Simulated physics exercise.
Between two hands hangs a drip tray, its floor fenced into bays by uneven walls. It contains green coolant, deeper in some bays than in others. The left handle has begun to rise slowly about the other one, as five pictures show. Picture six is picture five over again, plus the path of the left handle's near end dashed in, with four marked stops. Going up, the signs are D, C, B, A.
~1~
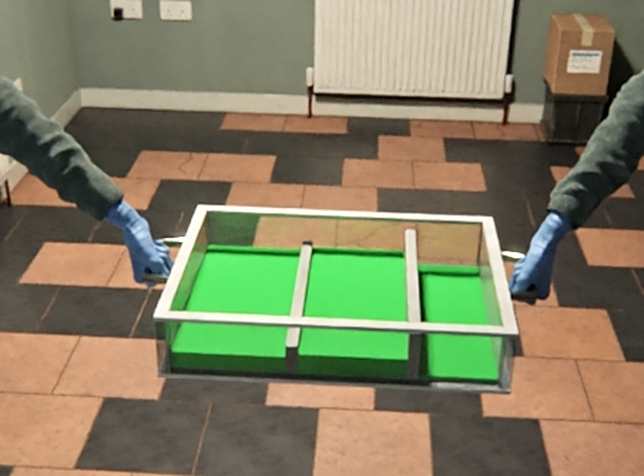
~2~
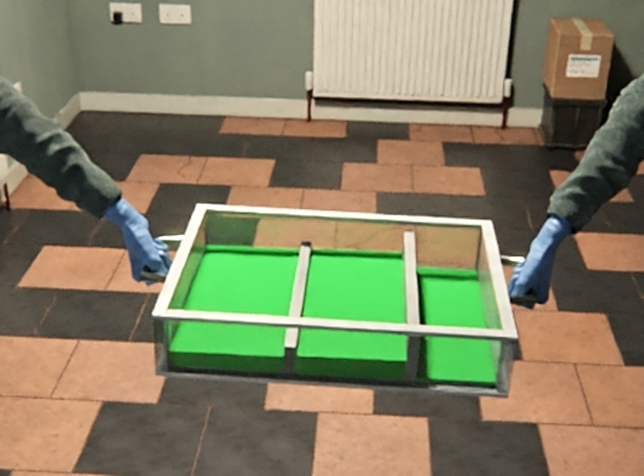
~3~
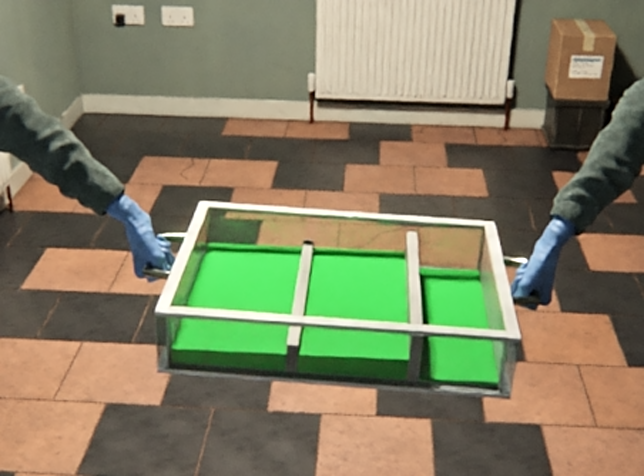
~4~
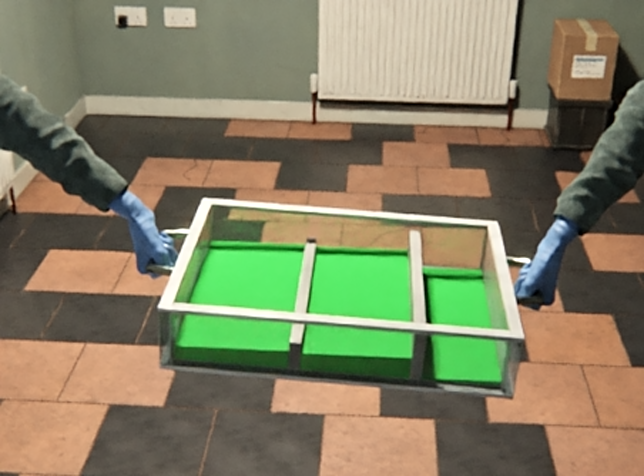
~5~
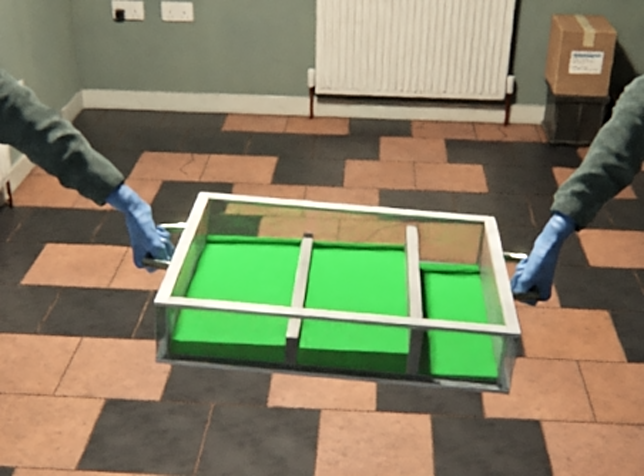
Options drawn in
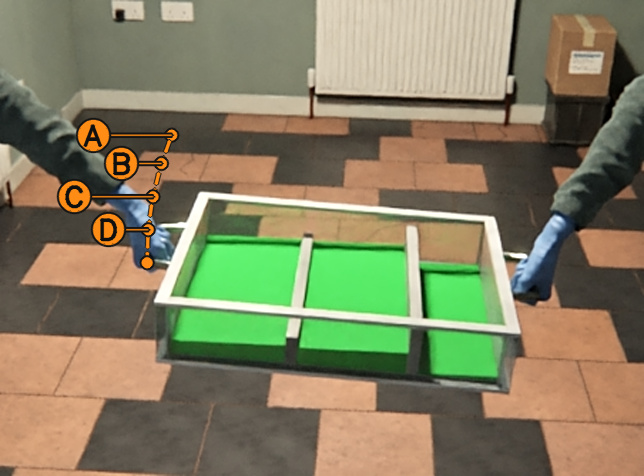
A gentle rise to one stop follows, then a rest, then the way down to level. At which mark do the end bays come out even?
Use stop A.
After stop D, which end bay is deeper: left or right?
The left one.
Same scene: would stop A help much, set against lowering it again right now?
Yes, by a good deal.
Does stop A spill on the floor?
No.
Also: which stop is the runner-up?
B.
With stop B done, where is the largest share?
That is the middle bay.
On the marked copy, A at (171, 135); B at (161, 163); C at (152, 196); D at (148, 229).
With A, the two end bays stand about equally deep; nothing spills.
With B, the left end bay stands much deeper than the other; nothing spills.
With C, the left end bay stands much deeper than the other; nothing spills.
With D, the left end bay stands much deeper than the other; nothing spills.
